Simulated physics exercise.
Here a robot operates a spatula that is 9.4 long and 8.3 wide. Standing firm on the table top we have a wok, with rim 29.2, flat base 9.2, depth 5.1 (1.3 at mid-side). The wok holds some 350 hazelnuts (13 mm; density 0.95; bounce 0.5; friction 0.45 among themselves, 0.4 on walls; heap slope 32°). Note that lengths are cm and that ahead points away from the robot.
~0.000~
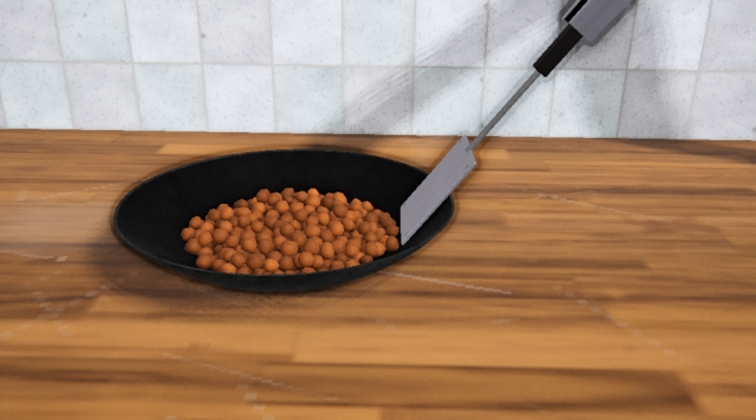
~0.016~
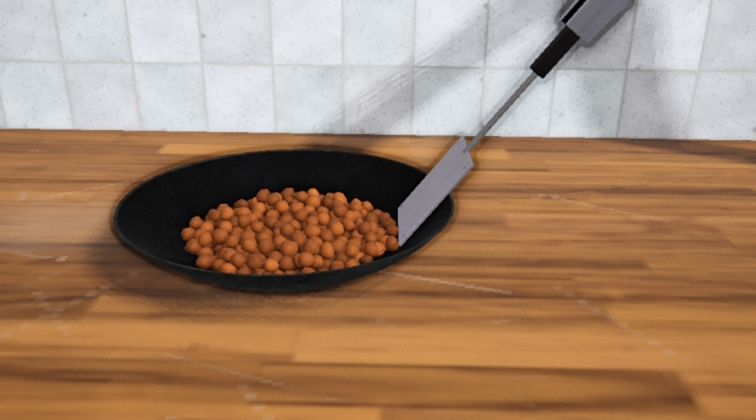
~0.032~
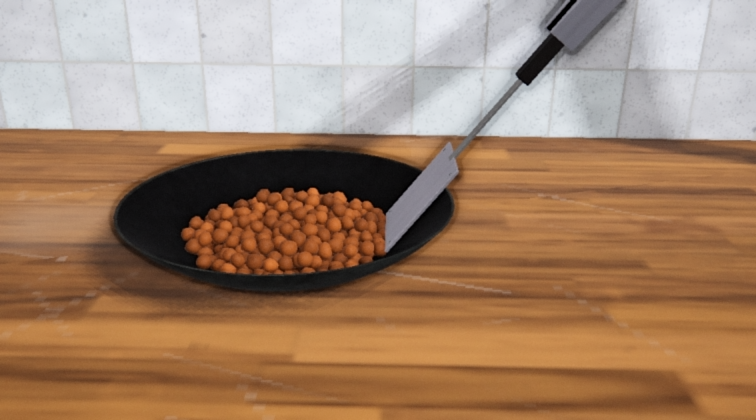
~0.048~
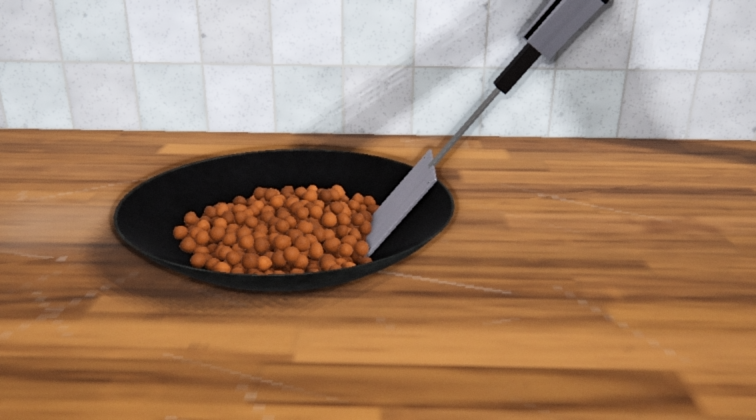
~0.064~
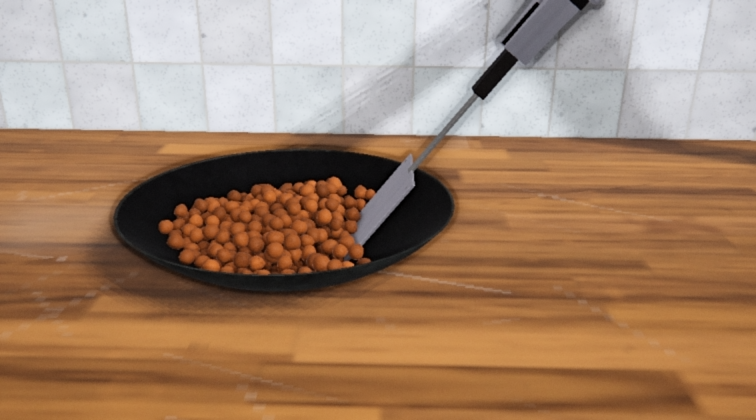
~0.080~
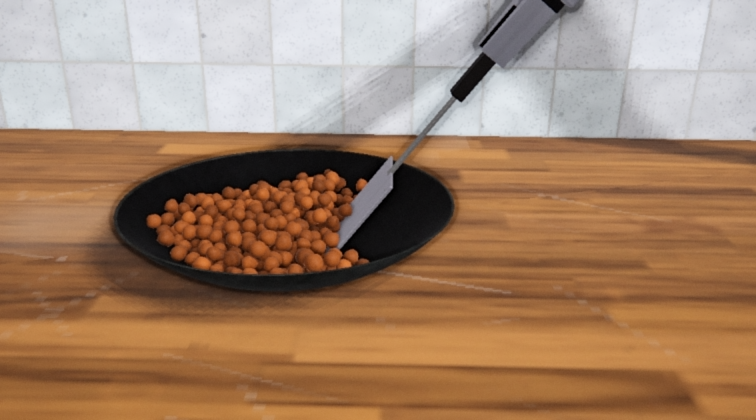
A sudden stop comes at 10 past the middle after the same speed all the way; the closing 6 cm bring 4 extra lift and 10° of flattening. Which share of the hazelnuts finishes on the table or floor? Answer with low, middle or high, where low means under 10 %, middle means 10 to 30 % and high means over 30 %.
High.
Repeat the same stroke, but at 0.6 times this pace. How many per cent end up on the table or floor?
Roughly 20 percent ends on the table or floor.
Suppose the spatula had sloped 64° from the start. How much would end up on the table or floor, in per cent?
It would then be close to 40 %.
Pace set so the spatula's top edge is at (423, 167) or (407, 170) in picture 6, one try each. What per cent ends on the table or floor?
That comes to some 25 and some 30 percent, in that order.
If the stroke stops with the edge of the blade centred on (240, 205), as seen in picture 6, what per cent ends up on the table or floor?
I'd put it near 10 per cent.
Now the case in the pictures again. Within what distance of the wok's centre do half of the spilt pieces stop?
The answer is around 44 cm.
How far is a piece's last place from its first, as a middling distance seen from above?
It works out to roughly 6 cm.
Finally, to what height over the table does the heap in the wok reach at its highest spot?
It reaches roughly 5.0 cm.
After 0.12 s, sloping 52°, highest piece 9 above the table; 344 in the wok, 2 on the blade or in flight.
After 0.16 s, sloping 49°, highest piece 10 above the table; 340 in the wok, 6 on the blade or in flight.
After 0.38 s, sloping 42°, highest piece 11 above the table; 217 in the wok, 57 on the table or floor, 72 on the blade or in flight.
After 1.43 s, sloping 42°, highest piece 6 above the table; 216 in the wok, 130 on the table or floor.
At rest, 216 in the wok, 130 on the table or floor. That is 38 % on the table or floor.
